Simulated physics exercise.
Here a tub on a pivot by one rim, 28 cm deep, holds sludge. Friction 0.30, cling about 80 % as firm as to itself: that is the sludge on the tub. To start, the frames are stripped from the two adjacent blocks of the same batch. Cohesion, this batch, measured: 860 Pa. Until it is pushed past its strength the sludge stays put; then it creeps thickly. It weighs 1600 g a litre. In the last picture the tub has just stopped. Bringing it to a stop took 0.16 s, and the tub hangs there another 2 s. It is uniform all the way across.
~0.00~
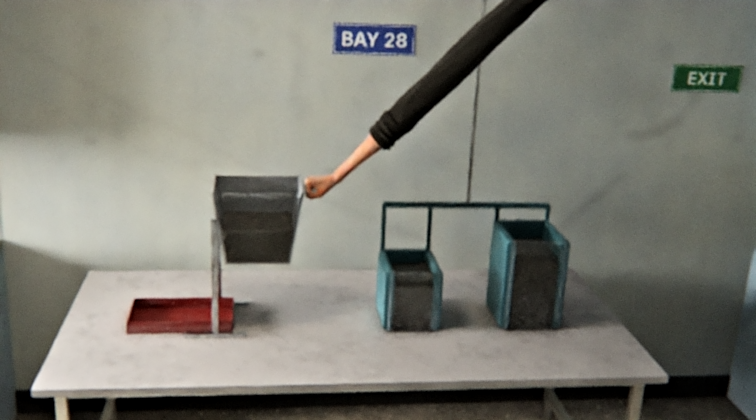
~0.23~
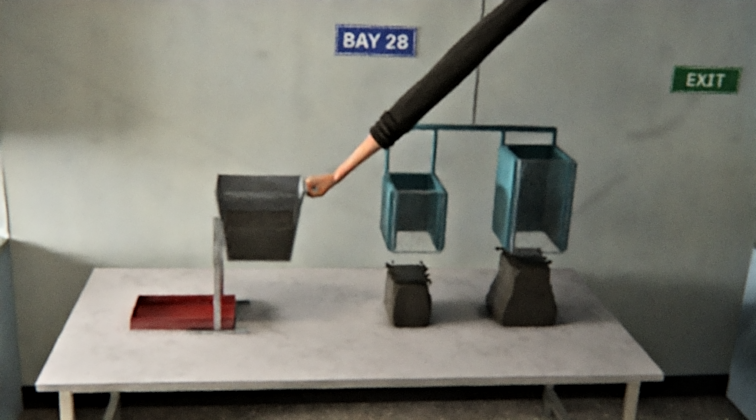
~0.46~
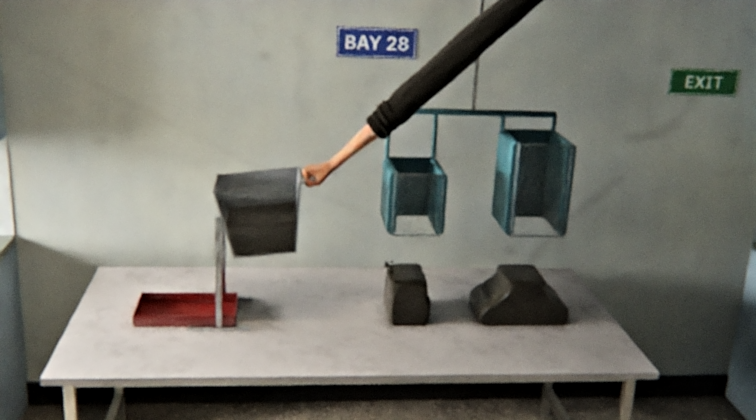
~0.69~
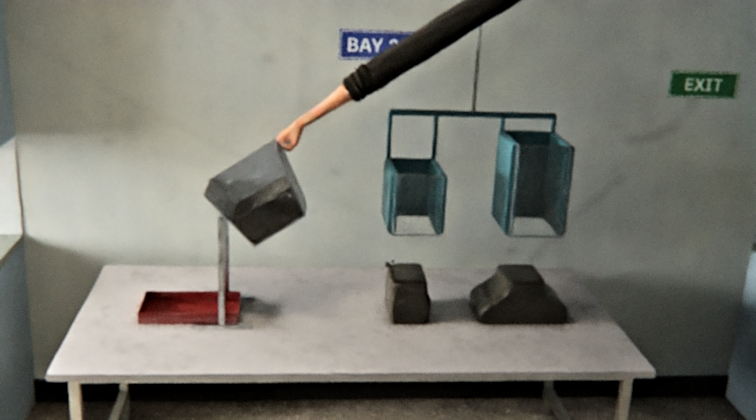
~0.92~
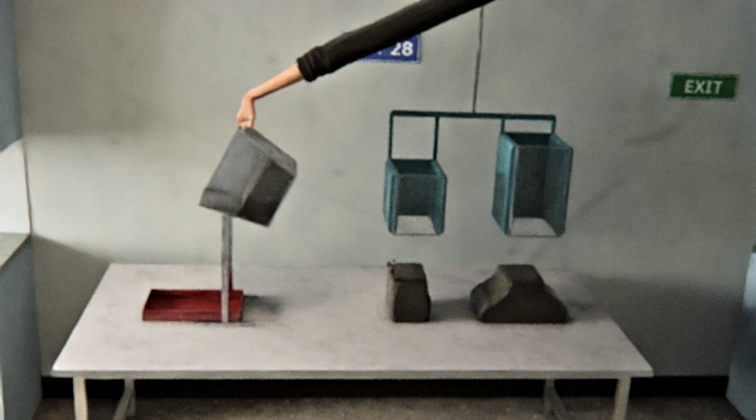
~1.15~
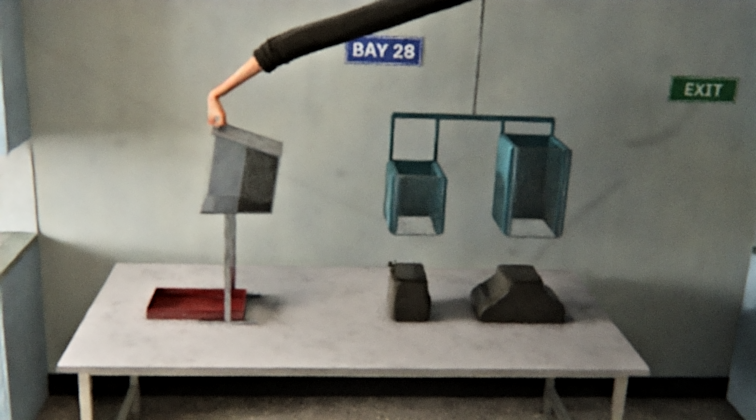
On a table, teal moulds lift off two dark blocks, the right slumps, and a hand tilts a grey tub.
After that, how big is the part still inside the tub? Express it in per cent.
I would say roughly 100 per cent is still inside.
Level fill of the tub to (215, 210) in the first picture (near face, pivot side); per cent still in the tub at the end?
Around 80 per cent.
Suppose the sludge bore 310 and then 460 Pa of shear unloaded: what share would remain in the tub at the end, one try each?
Roughly 65 % followed by roughly 80 %.
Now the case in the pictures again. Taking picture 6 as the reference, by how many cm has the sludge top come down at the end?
The top ends up some 5 cm below its level in the last picture.
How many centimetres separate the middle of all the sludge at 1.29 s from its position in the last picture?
Measured shift, roughly 2 cm.
After 1.29 s, the tub is at 82 degrees and holds 100 %.
After 1.46 s, the tub is at 82 degrees and holds 100 %.
After 1.63 s, the tub is at 82 degrees and holds 100 %.
After 1.80 s, the tub is at 82 degrees and holds 100 %.
After 3.15 s, at the end, the tub is at 82 degrees and holds 100 %.
